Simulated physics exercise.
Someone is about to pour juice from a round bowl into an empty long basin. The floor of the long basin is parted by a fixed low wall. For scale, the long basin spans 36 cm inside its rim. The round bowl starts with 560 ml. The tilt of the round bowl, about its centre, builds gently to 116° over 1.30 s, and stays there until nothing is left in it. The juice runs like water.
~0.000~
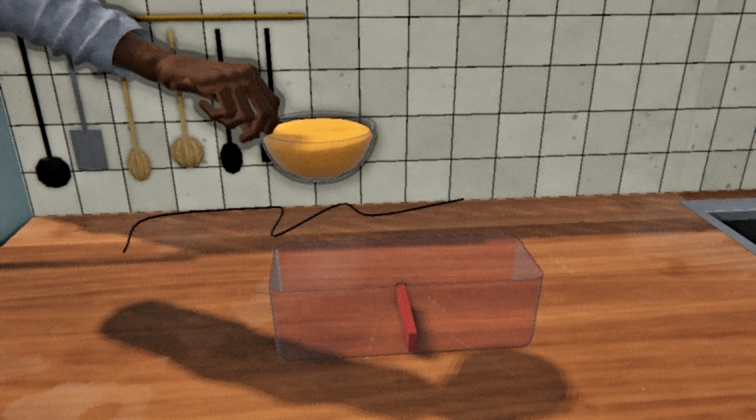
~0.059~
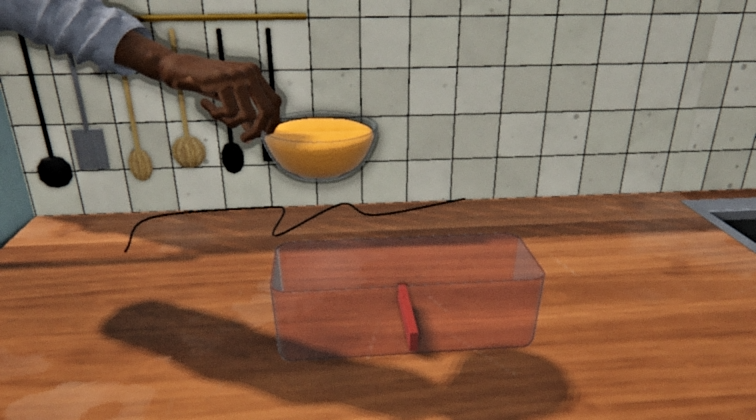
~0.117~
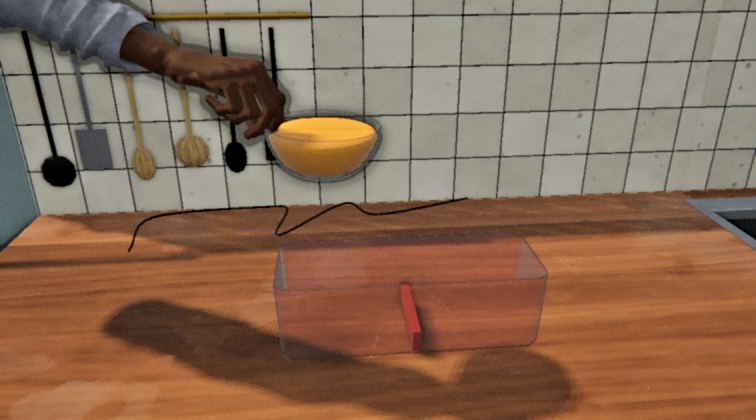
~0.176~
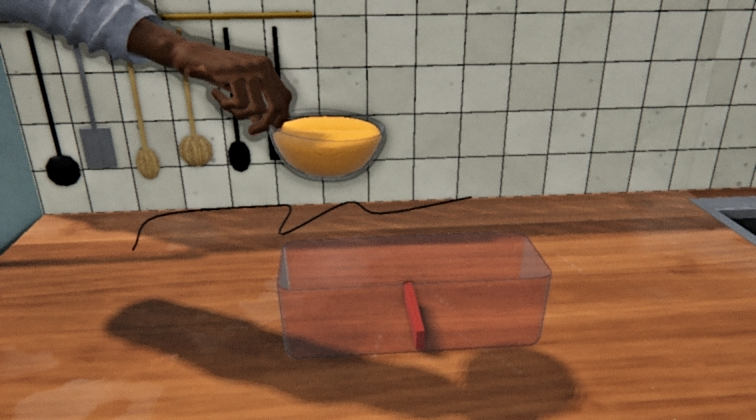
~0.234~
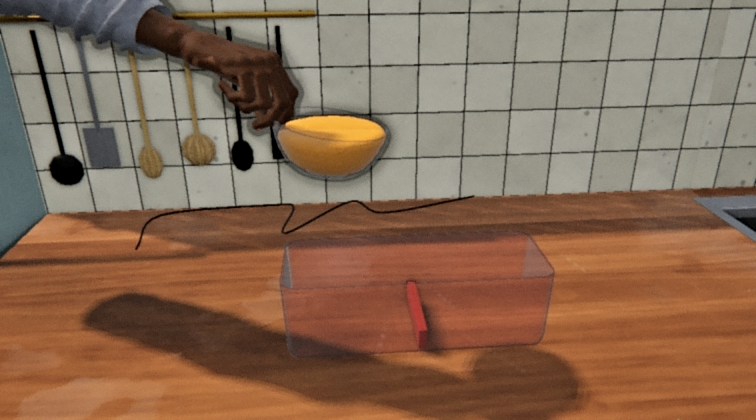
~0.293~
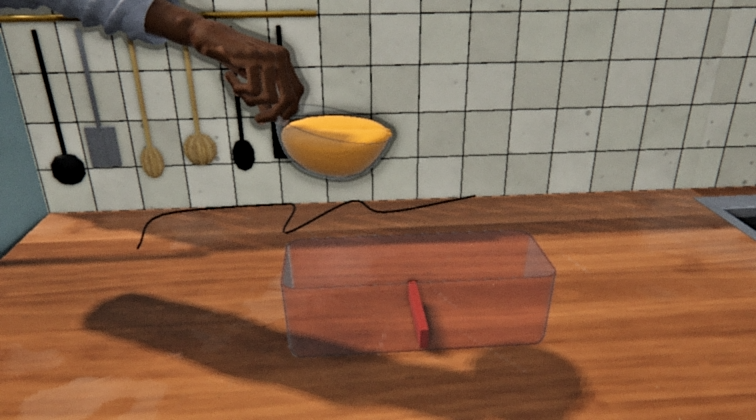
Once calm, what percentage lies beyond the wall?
The far part has some 70 per cent.
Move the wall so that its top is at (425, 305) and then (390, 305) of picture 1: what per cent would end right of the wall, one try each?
In turn about 55 and 85 per cent.
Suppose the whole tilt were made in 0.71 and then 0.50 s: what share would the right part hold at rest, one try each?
First 65, then 50 per cent.
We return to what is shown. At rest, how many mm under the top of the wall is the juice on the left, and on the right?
Some 24 mm on the left and 14 mm on the right.
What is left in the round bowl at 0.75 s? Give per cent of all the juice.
Near 24 in a hundred.
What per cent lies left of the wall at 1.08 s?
Near 24 in a hundred.
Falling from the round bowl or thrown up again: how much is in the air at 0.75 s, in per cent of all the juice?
About 40 per cent.
Then, 0.75 s in, the tilt is 71° and 24 per cent is still to pour, 3 is left of the wall and 33 right of it.
Then, 1.08 s in, the tilt is 108° and 0 per cent is still to pour, 24 is left of the wall and 73 right of it.
Then, 1.42 s in, the tilt is 116° and 0 per cent is still to pour, 28 is left of the wall and 71 right of it.
Then, 1.80 s in, the tilt is 116° and 0 per cent is still to pour, 29 is left of the wall and 70 right of it.
Finally, 29 per cent lies left of the wall, 70 right of it and 1 outside.
